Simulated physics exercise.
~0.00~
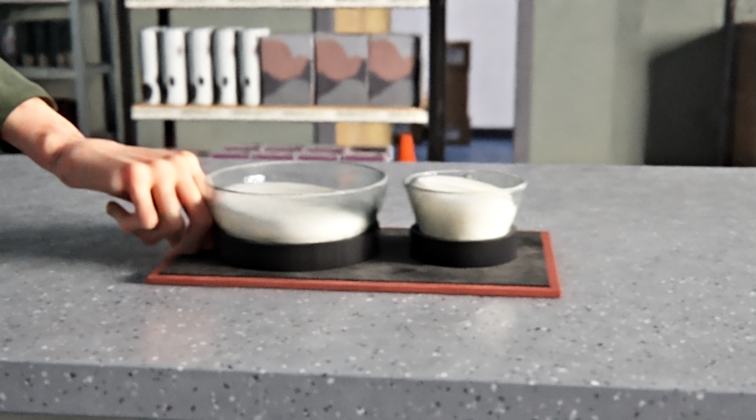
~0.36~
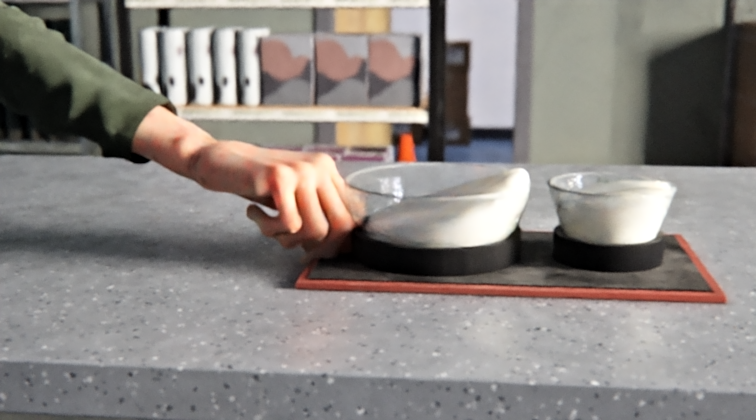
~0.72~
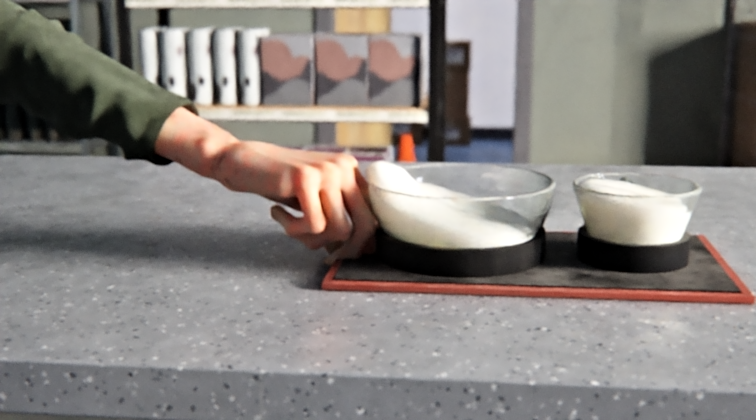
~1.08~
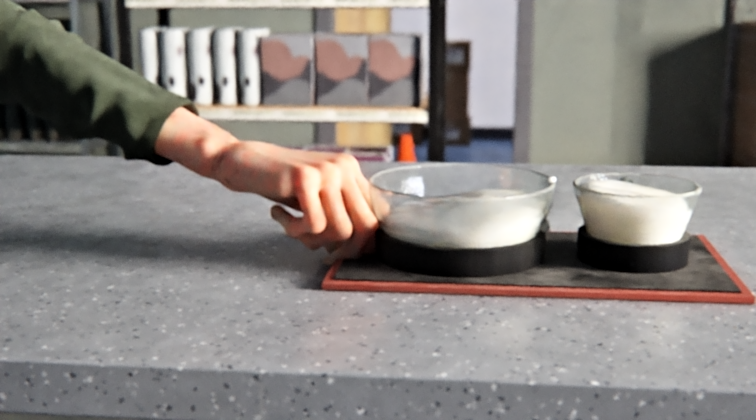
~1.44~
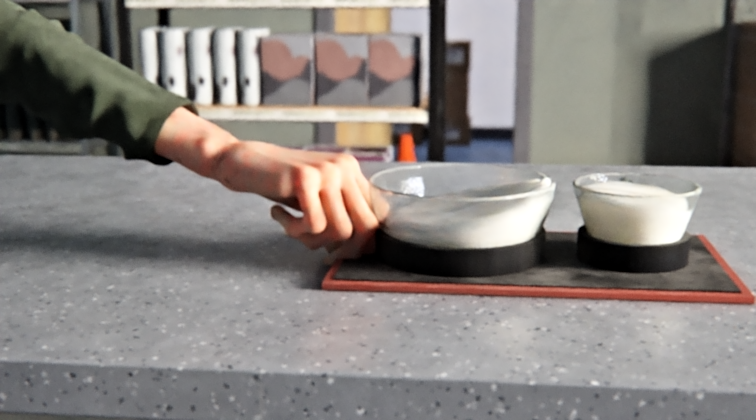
In the video, a hand pushes a tray holding a round bowl and a wide cup of milk to the right across a speckled counter. The milk surges up the bowl's right side, then its left, and still sloshes after the tray stops, the hand remaining beside the bowl.
